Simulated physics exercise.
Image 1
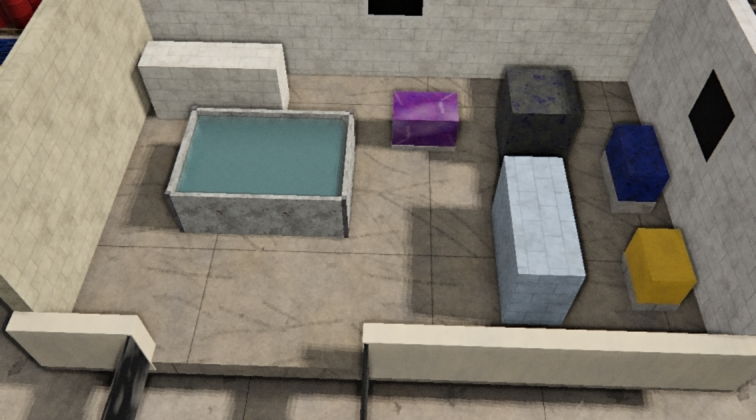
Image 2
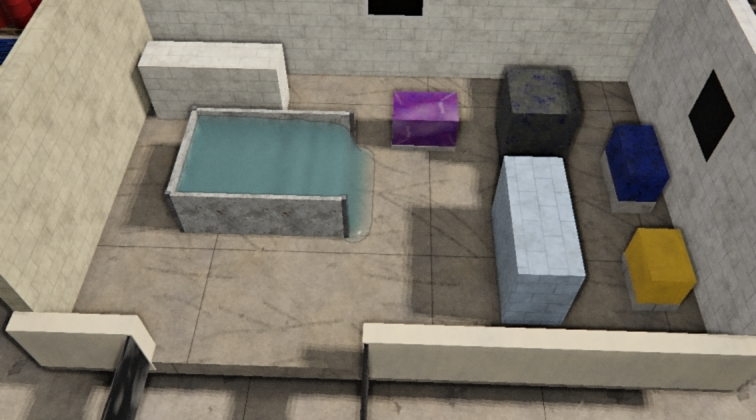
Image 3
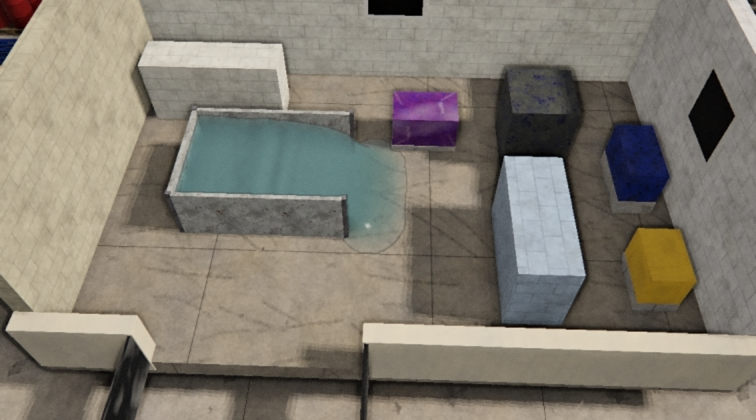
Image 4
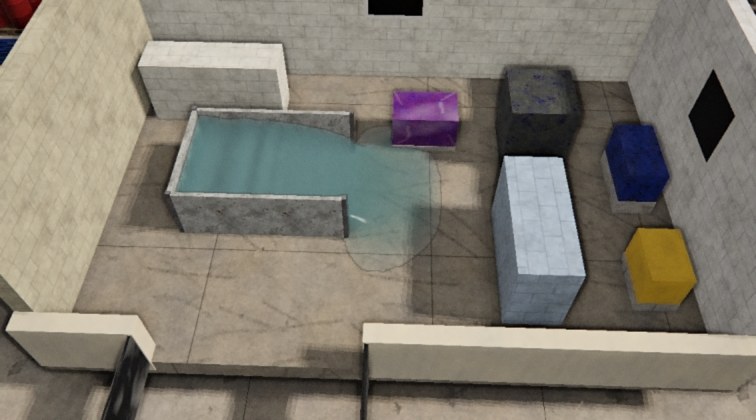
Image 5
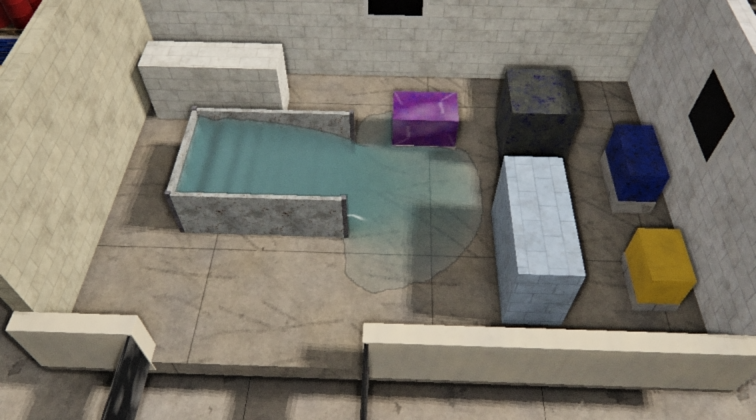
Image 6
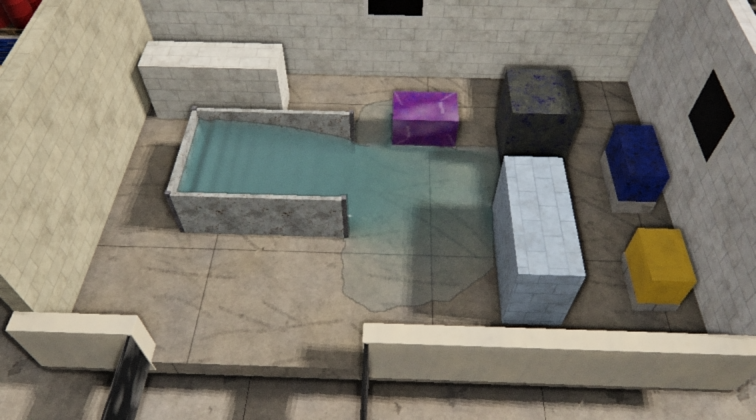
Water pours out of the tank's open right side and spreads across the floor to a pale block.
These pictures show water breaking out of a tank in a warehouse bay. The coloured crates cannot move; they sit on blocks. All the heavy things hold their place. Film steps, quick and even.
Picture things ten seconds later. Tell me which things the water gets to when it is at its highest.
In the end the purple crate is hit; the blue crate is hit; the yellow crate is hit.
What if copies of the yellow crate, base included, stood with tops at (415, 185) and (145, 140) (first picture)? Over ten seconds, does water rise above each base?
In the listed order, the first crate gets reached while the second remains untouched.
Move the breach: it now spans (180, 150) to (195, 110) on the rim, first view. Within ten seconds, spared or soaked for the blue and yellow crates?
Observed: Blue crate stays clear; yellow crate stays clear.
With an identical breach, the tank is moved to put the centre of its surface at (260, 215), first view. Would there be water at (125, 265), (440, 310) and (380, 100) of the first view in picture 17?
As listed: No water, wet, clear.
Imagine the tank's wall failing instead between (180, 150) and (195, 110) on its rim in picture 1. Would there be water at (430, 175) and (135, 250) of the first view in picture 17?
Going point by point, the first is high and dry and the second is waterlogged.
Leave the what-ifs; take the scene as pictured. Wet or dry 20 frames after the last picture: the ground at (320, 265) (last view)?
Answer: Flooding.
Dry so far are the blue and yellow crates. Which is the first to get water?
The one in blue it is.
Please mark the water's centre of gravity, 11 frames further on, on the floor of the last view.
It's close to (408, 201).
A moment on, water covers 30 % of the floor; the purple crate water round its plinth, the blue crate water round its plinth, the yellow crate not reached.
Next, water covers 50 % of the floor; the purple crate water round its plinth, the blue crate water round its plinth, the yellow crate water round its plinth.
Then, water covers 75 % of the floor; the purple crate water round its plinth, the blue crate water round its plinth, the yellow crate water round its plinth.
Later, water covers 95 % of the floor; the purple crate water round its plinth, the blue crate water round its plinth, the yellow crate water round its plinth.
In the end, water covers 100 % of the floor; the purple crate was topped, the blue crate was topped, the yellow crate was topped.
